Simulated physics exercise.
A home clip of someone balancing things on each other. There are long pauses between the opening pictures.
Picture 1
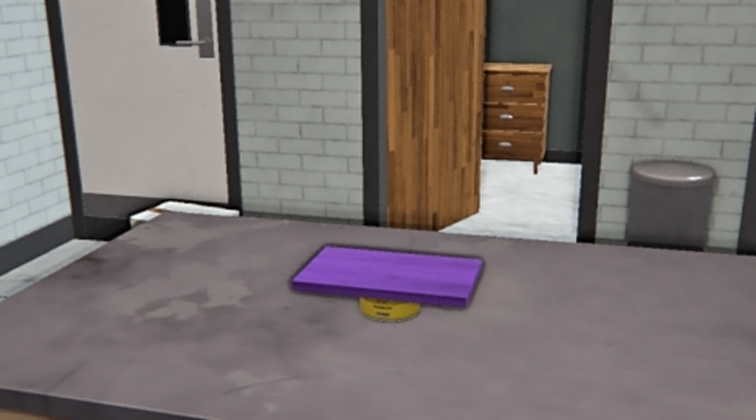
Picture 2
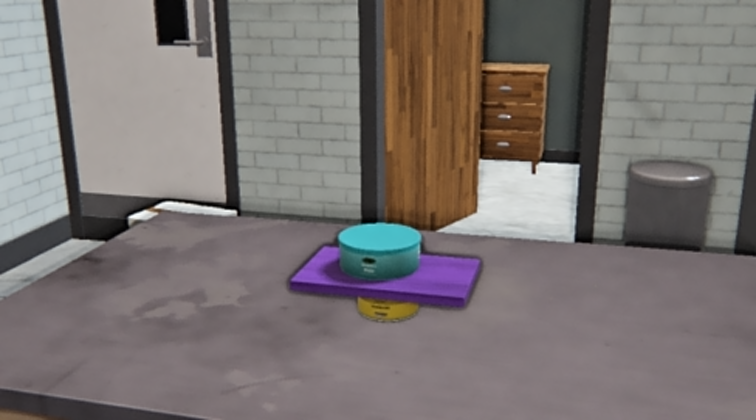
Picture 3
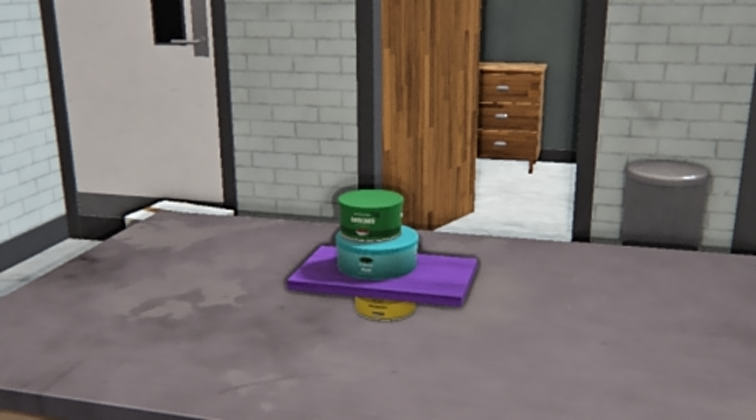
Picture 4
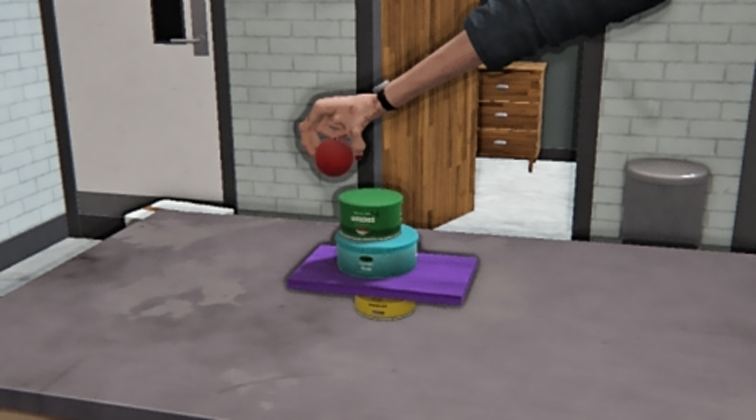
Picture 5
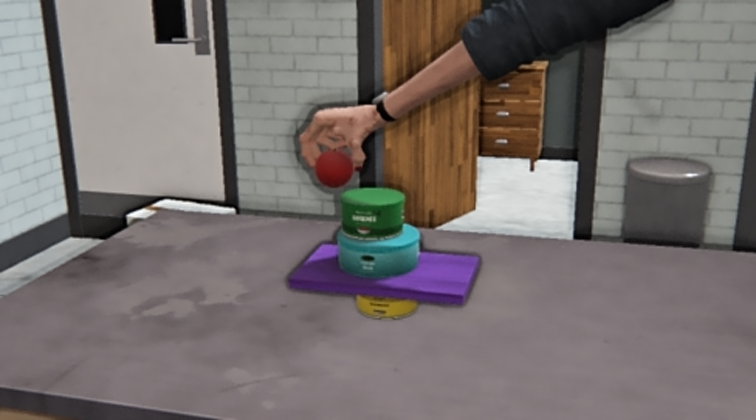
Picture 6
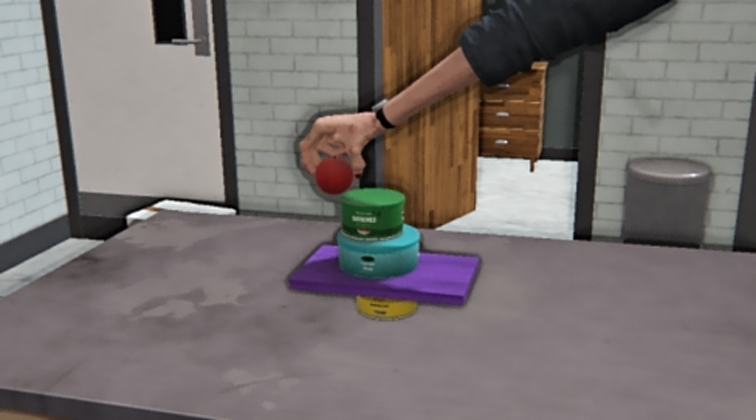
A hand lowered a red tomato slightly until it sat at the top left of a green tin, which had appeared after a teal one on a purple board over a yellow tin.
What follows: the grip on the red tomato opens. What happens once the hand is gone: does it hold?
The pile comes apart.
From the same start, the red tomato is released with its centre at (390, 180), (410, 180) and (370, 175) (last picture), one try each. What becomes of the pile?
First try: It stays up; second try: It gives way; third try: It holds.
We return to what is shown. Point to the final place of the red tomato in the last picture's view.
Near (287, 272).
Then, 0.40 s on from there, red tomato now fallen.
Then, 0.60 s on from there, green tub turned 8° from how it was put; turquoise tub turned 8° from how it was put; purple board turned 8° from how it was put.
Then, 1.40 s on from there, things are still on the move.
In the end, fallen, red tomato; the other 4 unmoved. At the end, from the last picture's camera, red tomato near (287, 272). The pile gives way.
